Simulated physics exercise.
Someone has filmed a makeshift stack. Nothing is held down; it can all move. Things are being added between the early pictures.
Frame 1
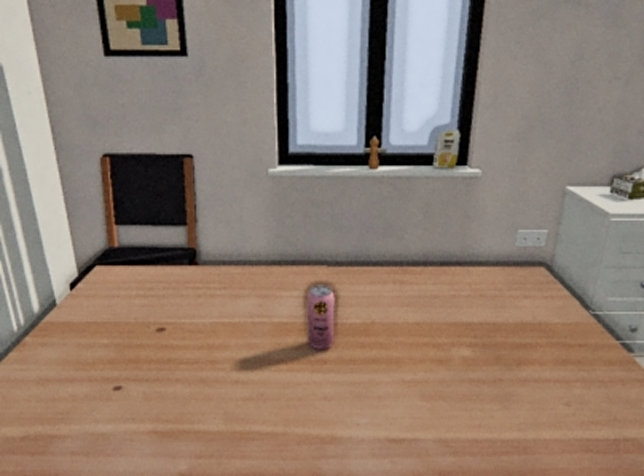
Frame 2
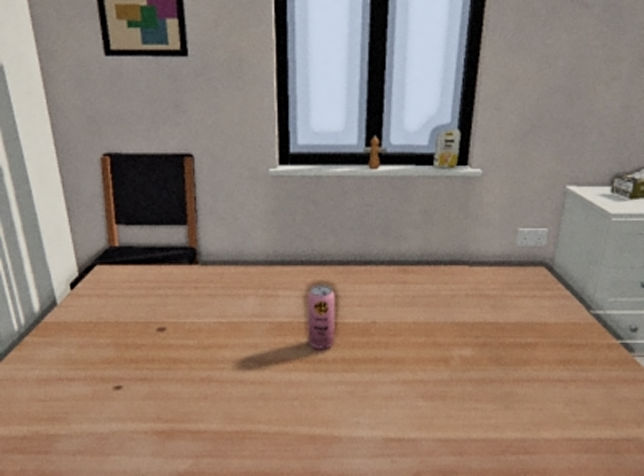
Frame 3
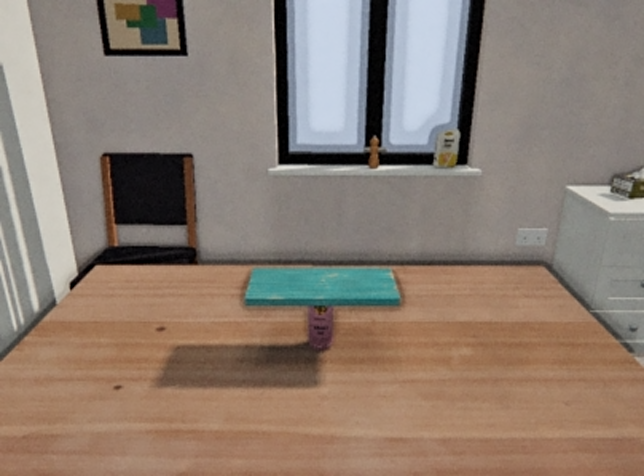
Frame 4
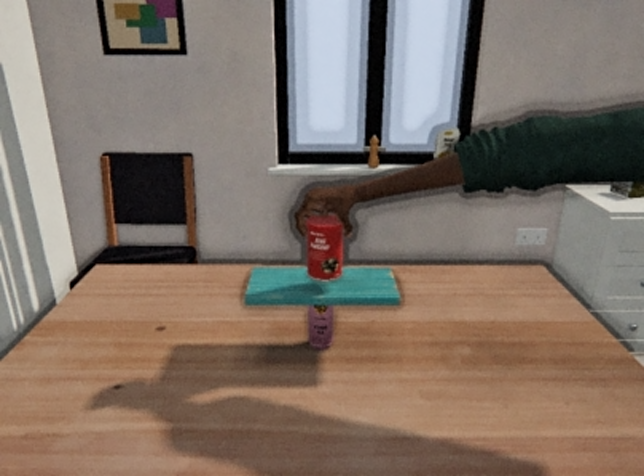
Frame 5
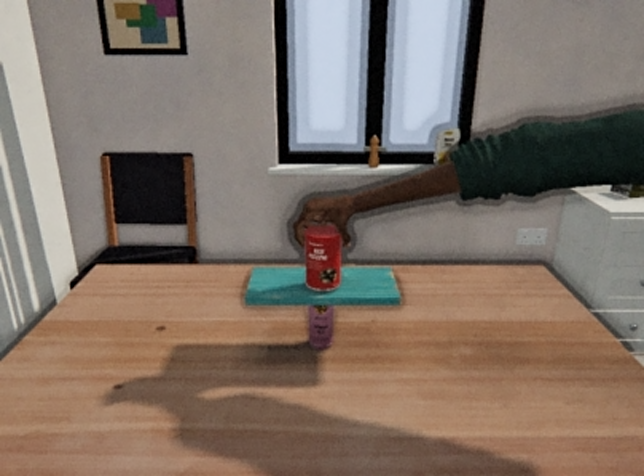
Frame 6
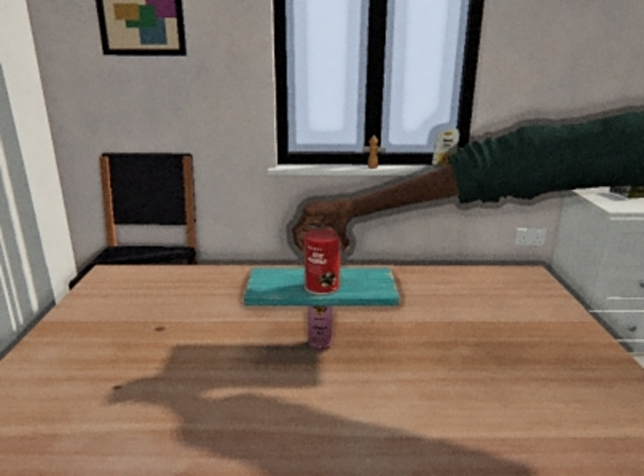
A teal board appeared on top of the pink can standing on the wooden table, then a hand reached in from the right, lowered a red tin onto the board and kept hold of it.
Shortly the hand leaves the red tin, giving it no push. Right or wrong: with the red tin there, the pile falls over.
Wrong, the pile stays up.
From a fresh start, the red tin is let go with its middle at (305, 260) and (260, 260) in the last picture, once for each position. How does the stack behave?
It does not fall the first time and falls the second time.
Then, 0.30 s past the last view, nothing moves.
Then, 0.70 s past the last view, red tin resting near (322, 262).
Finally, all 3 still in place. Final places as the last picture's camera would see them, red tin near (322, 262). The stack keeps its balance.
